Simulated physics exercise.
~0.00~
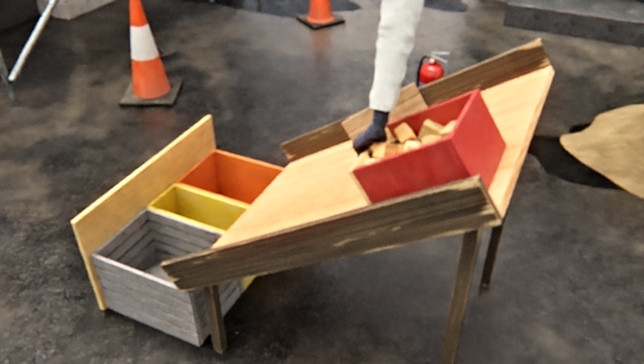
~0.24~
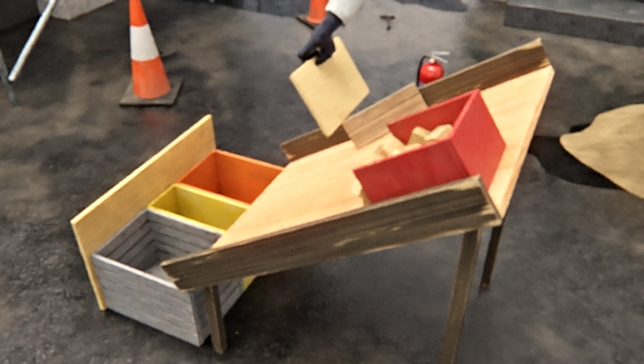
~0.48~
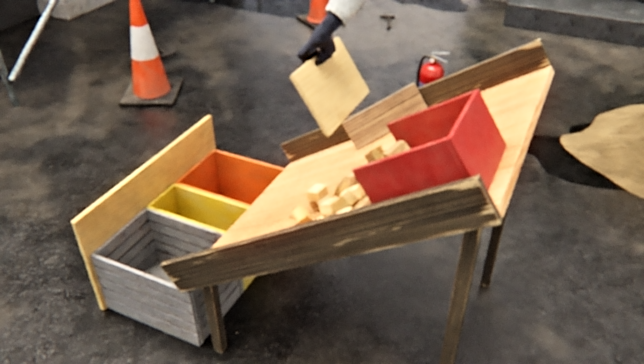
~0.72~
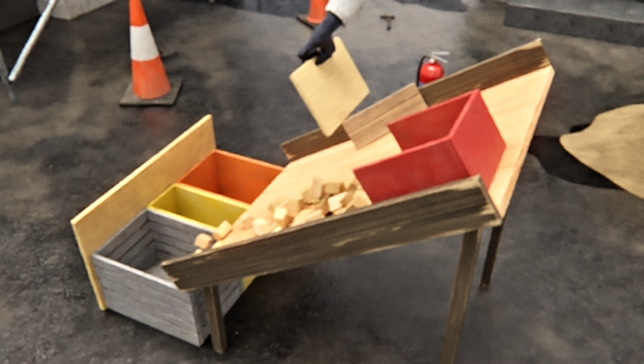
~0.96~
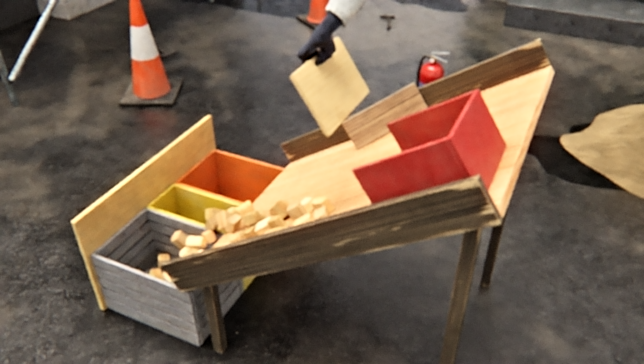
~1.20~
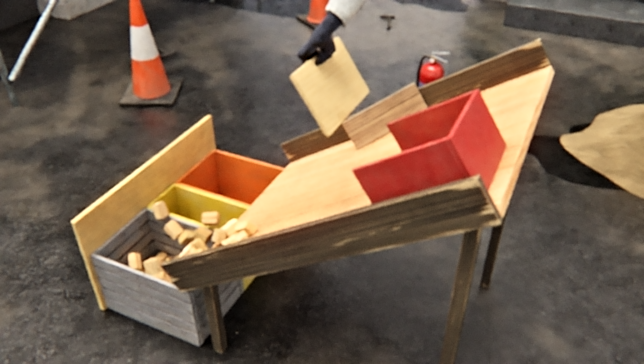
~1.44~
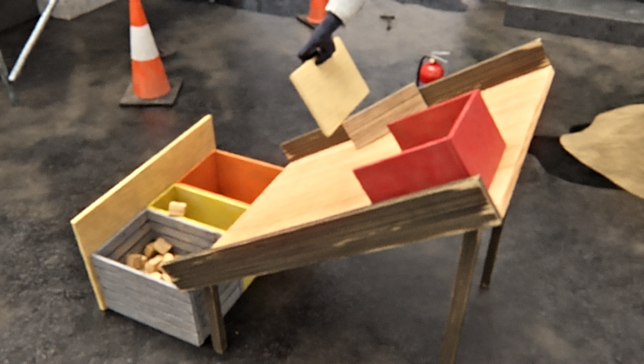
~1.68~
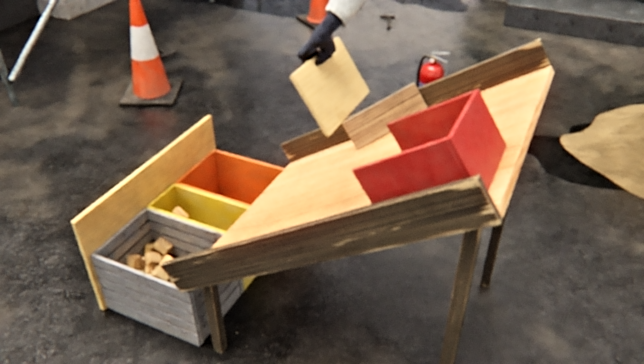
A dark-gloved hand in a pale sleeve reaches over a sloping wooden table, seen from above on a dark floor with traffic cones and a red extinguisher behind. A red pen full of wooden blocks sits high on the right, and orange, yellow and grey containers wait below on the left. The hand lifts a flat wooden gate up and holds it clear. The blocks spill out, tumble down to the left and bunch along the angled board. They drop off the low edge, mostly into the near grey tote, with a few going into the yellow one. The red pen is left empty.
